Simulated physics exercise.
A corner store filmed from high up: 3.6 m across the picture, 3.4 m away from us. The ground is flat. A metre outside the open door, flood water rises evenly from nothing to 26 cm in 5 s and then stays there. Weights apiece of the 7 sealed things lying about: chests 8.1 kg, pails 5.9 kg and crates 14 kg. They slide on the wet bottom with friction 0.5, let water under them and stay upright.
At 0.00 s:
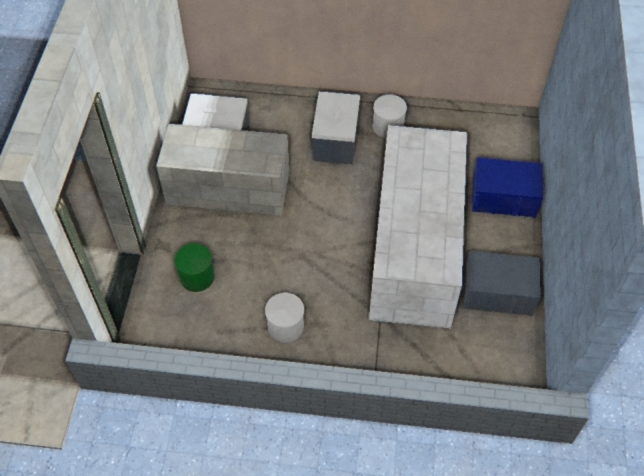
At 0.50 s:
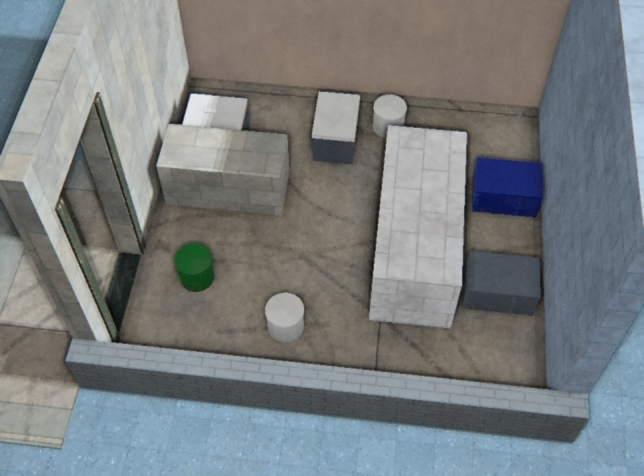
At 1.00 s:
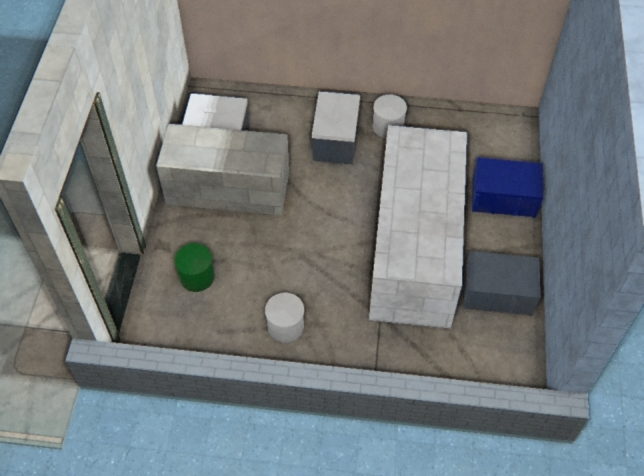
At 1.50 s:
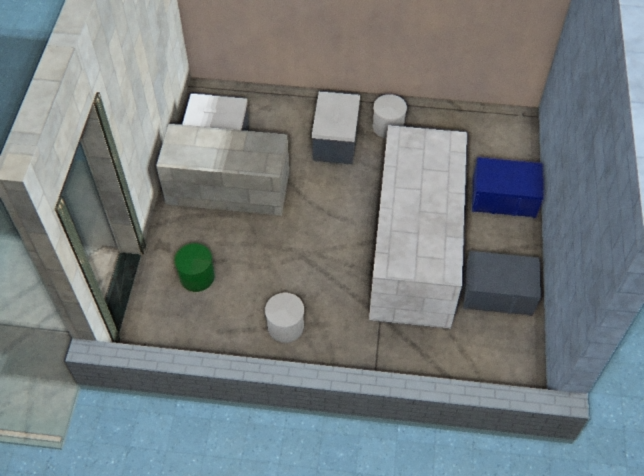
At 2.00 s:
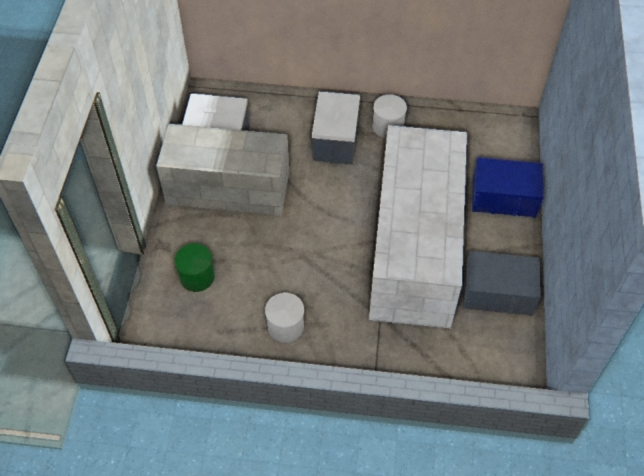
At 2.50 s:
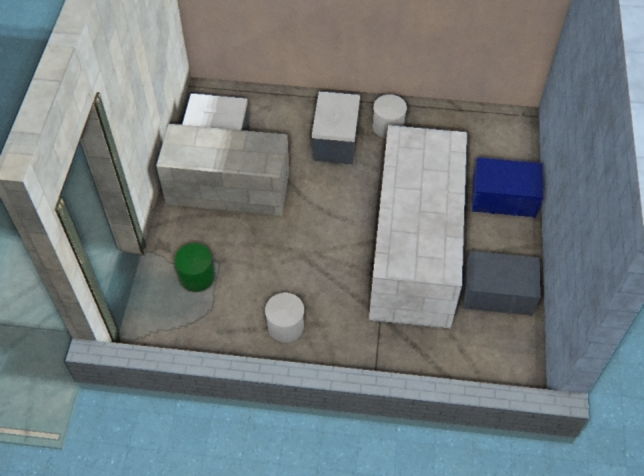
In a corner store, water spreads outside, then enters through the doorway around the green pail.
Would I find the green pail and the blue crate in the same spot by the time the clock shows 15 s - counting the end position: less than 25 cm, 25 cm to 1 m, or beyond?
The green pail ends far away; the blue crate travels far.
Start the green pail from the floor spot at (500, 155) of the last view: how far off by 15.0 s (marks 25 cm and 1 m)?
It travels far.
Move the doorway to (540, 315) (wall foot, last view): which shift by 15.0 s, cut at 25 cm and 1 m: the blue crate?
Then the blue crate gets carried off.
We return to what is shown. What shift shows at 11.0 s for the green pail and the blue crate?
About 200 and 140 cm.
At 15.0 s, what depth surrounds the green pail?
About 19 cm.
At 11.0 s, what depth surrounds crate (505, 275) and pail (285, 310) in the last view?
Roughly 14 and 12 cm.
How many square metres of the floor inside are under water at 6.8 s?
Some 8.0 m2.
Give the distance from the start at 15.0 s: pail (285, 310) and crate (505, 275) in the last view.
In turn: 300 cm, 200 cm.
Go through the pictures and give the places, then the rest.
The first frame shows the green pail at (193, 259) rests on the ground; the blue crate at (510, 177), on the bottom; water covers 0.0 m2; 0 of 7 have shifted.
The second frame shows the green pail at (193, 259), on the bottom; the blue crate at (510, 177) rests on the ground; water covers 0.0 m2; 0 of 7 have shifted.
The third frame shows the green pail at (193, 259) rests on the ground; the blue crate at (510, 177), on the bottom; 0.0 m2 under water; 0 of 7 have shifted.
The fourth frame shows the green pail at (193, 259) rests on the ground; the blue crate at (510, 177) rests on the ground; 0.0 m2 under water; 0 of 7 have shifted.
The fifth frame shows the green pail at (193, 259), on the bottom; the blue crate at (510, 177) rests on the ground; 0.0 m2 under water; 0 of 7 have shifted.
The sixth frame shows the green pail at (193, 259), on the bottom; the blue crate at (510, 177) rests on the ground; water covers 0.4 m2; 0 of 7 have shifted.
After 3.5 s the green pail is near (218, 255), 0.2 m from its start, aground; the blue crate is near (510, 177), 0.0 m from its start, aground; 0 afloat.
After 6.8 s the green pail is near (354, 200), 1.5 m from its start, afloat; the blue crate is near (510, 177), 0.0 m from its start, aground; 2 afloat.
After 11.0 s the green pail is near (250, 79), 2.1 m from its start, afloat; the blue crate is near (376, 113), 1.4 m from its start, afloat; 7 afloat.
After 15.0 s the green pail is near (256, 67), 2.2 m from its start, afloat; the blue crate is near (289, 84), 2.3 m from its start, afloat; 7 afloat.
